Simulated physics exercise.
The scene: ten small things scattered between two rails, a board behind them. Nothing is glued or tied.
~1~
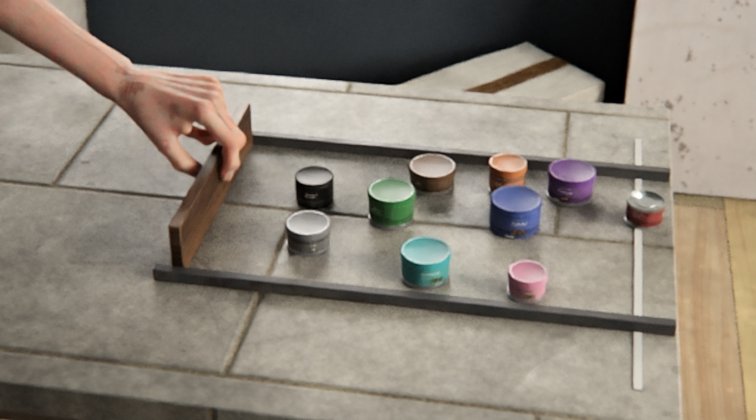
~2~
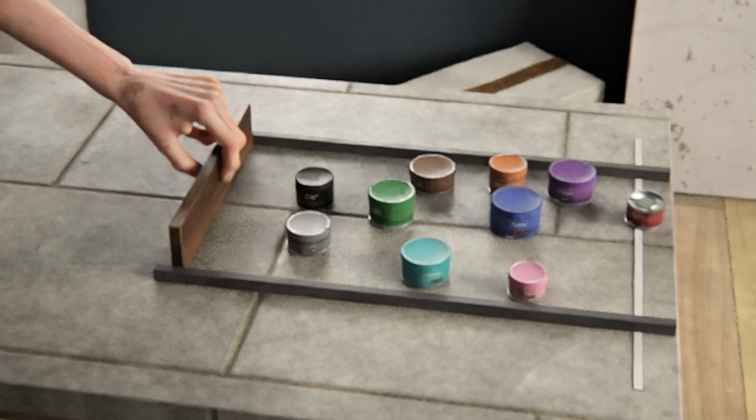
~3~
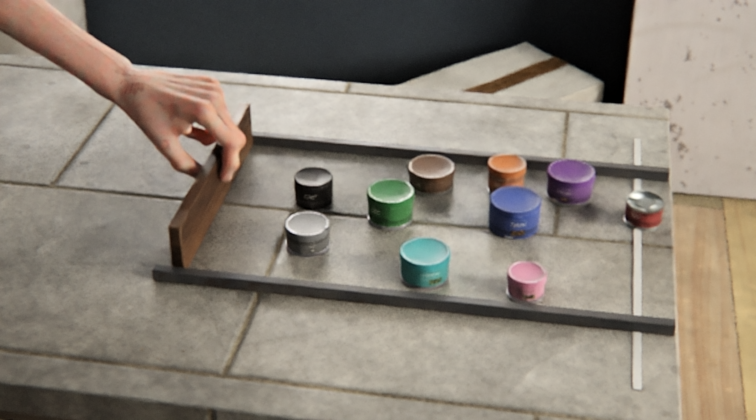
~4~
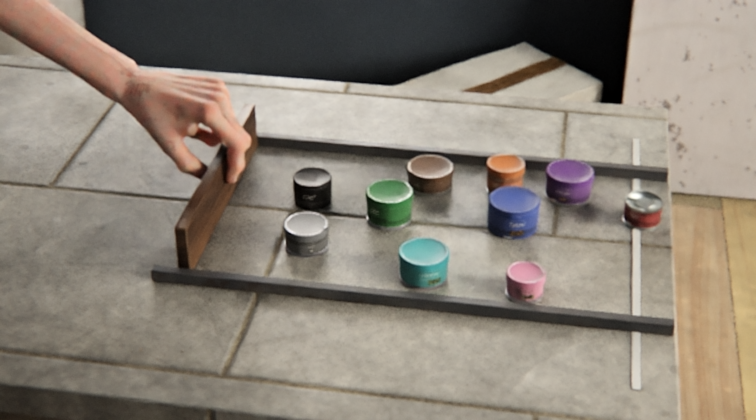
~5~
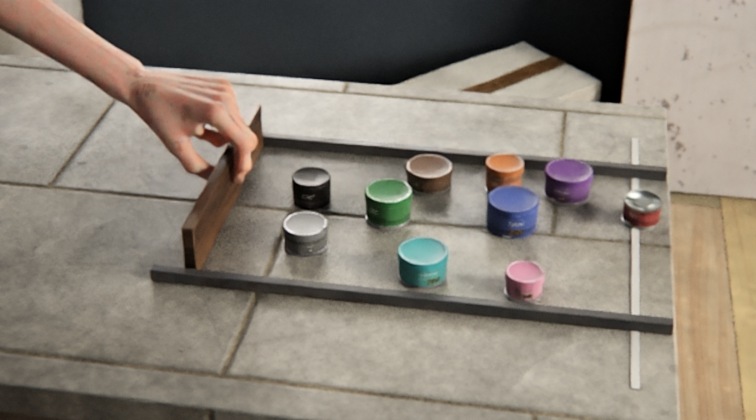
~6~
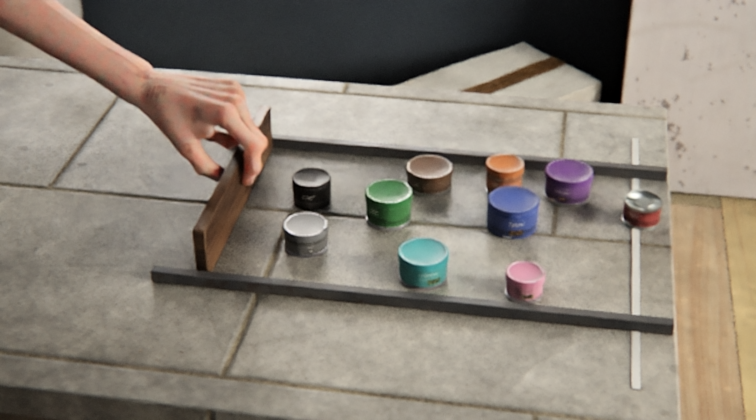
We see a hand holding a wooden board upright behind ten small, differently coloured pots scattered between two dark rails on a stone surface. The hand then slides the board slightly to the right, while the pots stay essentially still.
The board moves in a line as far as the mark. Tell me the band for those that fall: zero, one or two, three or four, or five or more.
Here the number that fall off is five or more.
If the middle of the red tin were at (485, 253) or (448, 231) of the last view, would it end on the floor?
The red tin tumbles off; goes over.
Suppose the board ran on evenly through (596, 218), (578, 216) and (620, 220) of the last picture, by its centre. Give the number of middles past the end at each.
Past the end: 2, 2 and 5.
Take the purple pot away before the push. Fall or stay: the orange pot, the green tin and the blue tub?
The orange pot comes down, the green tin survives, the blue tub falls.
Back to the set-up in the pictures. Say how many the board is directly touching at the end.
The number is 5.
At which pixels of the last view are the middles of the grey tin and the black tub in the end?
First (660, 268), then (656, 215).
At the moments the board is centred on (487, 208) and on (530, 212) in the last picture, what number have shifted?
At the one place 9, at the other 9.
Early on, none off yet; red tin at rest near (642, 210); purple pot at rest near (568, 183); pink tin at rest near (525, 282).
A while later, none off yet; red tin at rest near (642, 210); purple pot moving near (575, 184); pink tin at rest near (525, 282).
Further along, none off yet; red tin travelled a little near (660, 210); purple pot travelled well along near (673, 187); pink tin travelled well along near (625, 290).
Finally, the number that fall off is five or more; lost, orange pot, blue tub, pink tin, purple pot and red tin.
